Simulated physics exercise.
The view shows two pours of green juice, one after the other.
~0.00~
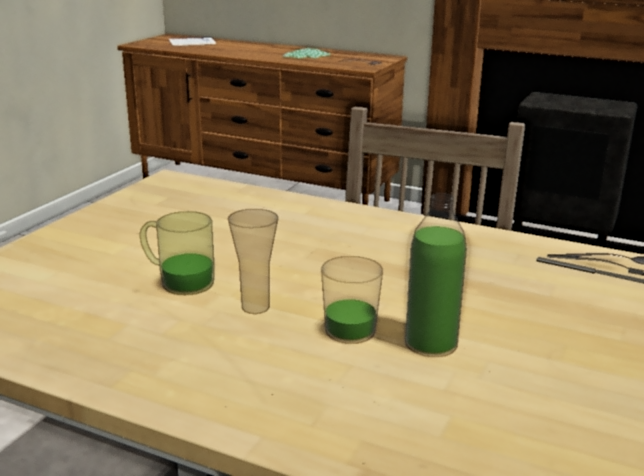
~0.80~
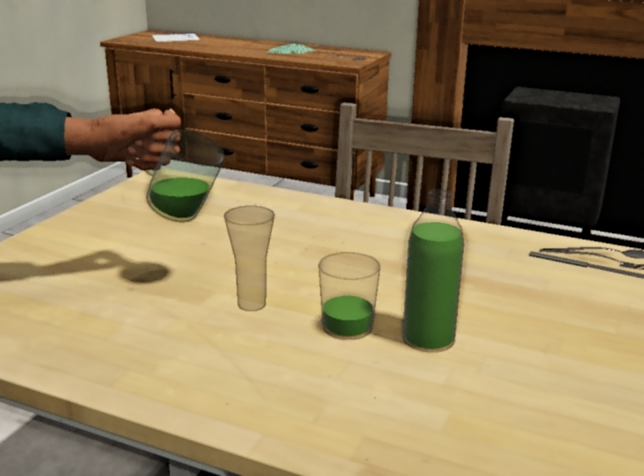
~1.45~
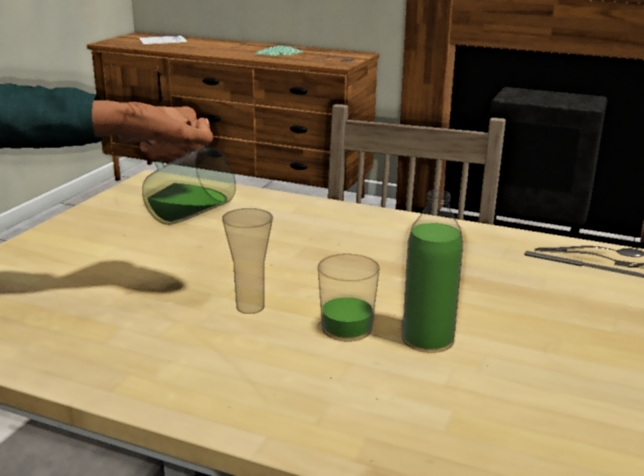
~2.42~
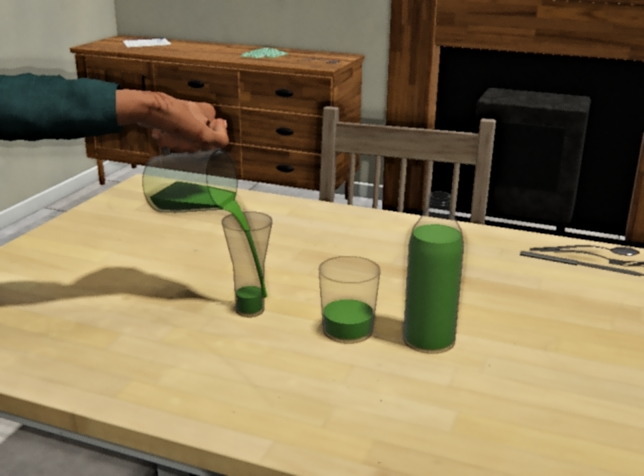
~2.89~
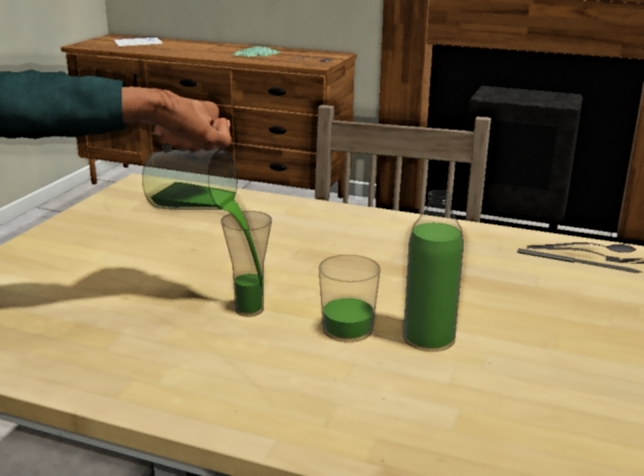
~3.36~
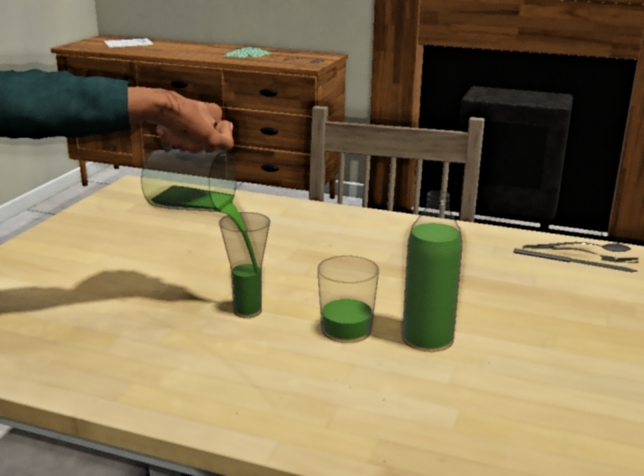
A hand lifting a glass mug of green juice from a wooden table, tilting it and pouring into a tall empty glass.
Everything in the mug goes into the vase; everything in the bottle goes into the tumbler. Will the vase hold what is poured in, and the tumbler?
The vase holds it; the tumbler does not hold it.
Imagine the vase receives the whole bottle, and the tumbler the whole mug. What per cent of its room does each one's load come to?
Near 230 and 60 in a hundred.
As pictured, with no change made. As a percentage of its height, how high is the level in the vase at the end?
Reading: Roughly 70 percent.
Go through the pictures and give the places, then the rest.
In the first frame, nothing is moving yet; mug (186, 251) about a quarter full; bottle (437, 271) about three quarters full; vase (255, 261) empty; tumbler (351, 299) about a quarter full.
In the second frame, the mug is picked up; mug (185, 175) tipped 30° with all of its load; vase (251, 259) empty.
In the third frame, the mug leans over the vase; mug (190, 187) tipped 60° with all of its load; vase (249, 261) empty.
In the fourth frame, the green juice is flowing; mug (192, 182) tipped 80° with about three quarters of its load; vase about a quarter full, surface at (250, 293).
In the fifth frame, the green juice is flowing; mug (192, 180) tipped 80° with about two thirds of its load; tumbler (349, 297) about a quarter full.
In the sixth frame, the green juice is flowing; mug (191, 180) tipped 85° with about half of its load; bottle about three quarters full, surface at (435, 233); vase about half full, surface at (247, 271); tumbler about a quarter full, surface at (347, 312).
By 4.0 s, the vase is about two thirds full.
By 21.3 s, the vase is about two thirds full; the tumbler is full to the brim with a puddle round it.
